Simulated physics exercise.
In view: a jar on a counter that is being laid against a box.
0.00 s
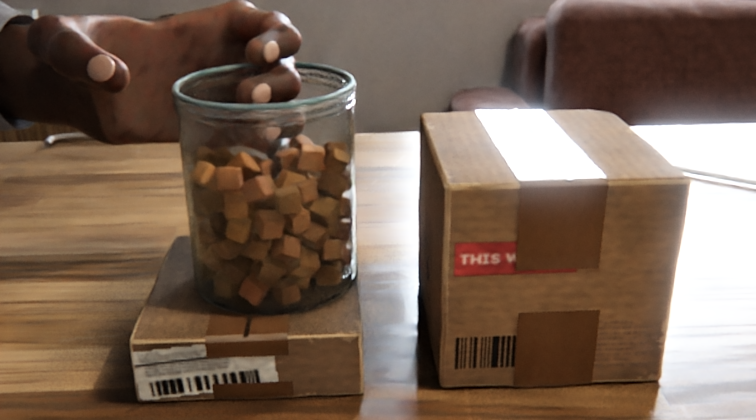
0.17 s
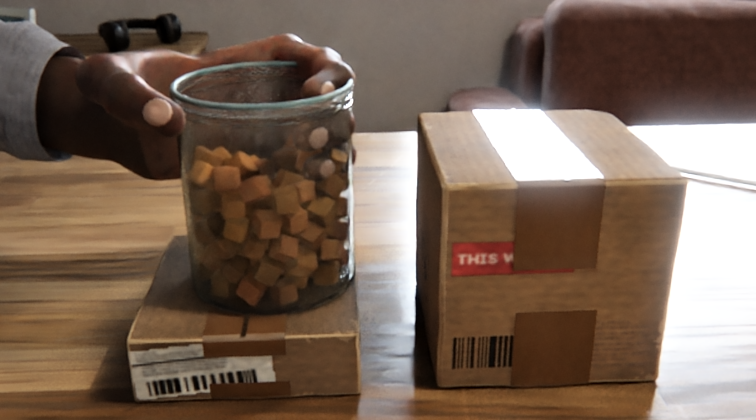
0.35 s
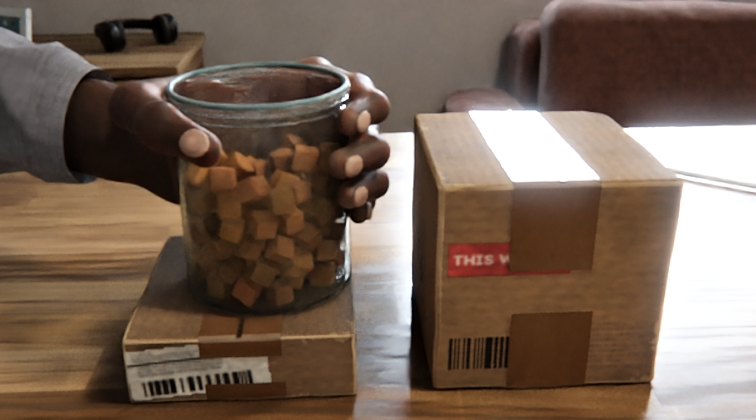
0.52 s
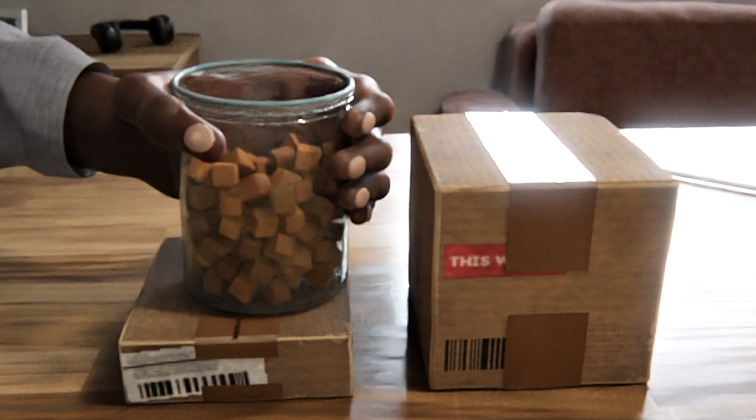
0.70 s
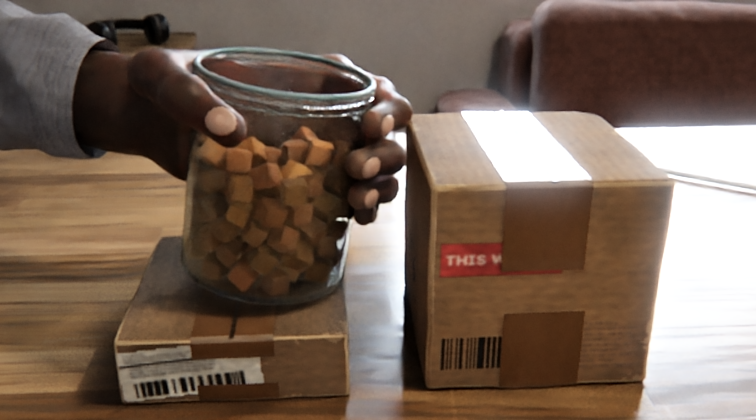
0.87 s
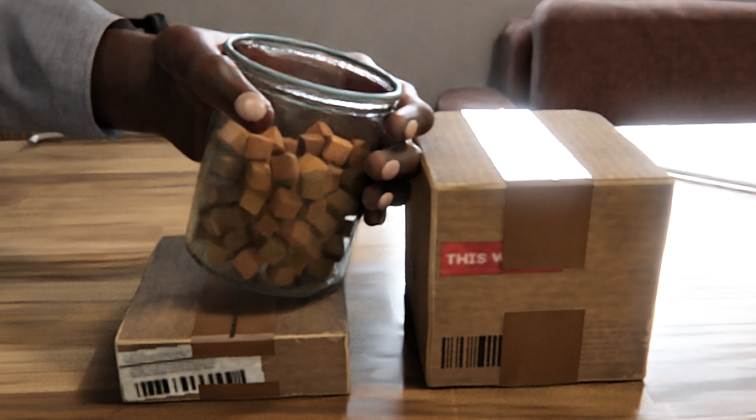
A hand reached around a glass jar of brown cubes sitting on a flat cardboard box, gripped it, then lifted it slightly and tilted it right, toward a taller taped box beside it.
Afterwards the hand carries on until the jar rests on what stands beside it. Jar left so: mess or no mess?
No mess.
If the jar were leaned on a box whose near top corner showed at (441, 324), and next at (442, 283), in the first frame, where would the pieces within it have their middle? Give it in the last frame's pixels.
Roughly at (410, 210) for the first height, and roughly at (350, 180) for the second.
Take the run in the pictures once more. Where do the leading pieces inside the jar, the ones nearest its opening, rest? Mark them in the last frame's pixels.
I'd point to about (374, 154) in the last view.
Around 1.04 s, the jar leans 23°; everything is still inside.
Around 1.22 s, the jar rests on the box at 27°; everything is still inside.
Finally (1.7 s), the jar rests on the box at 27°; everything is still inside.
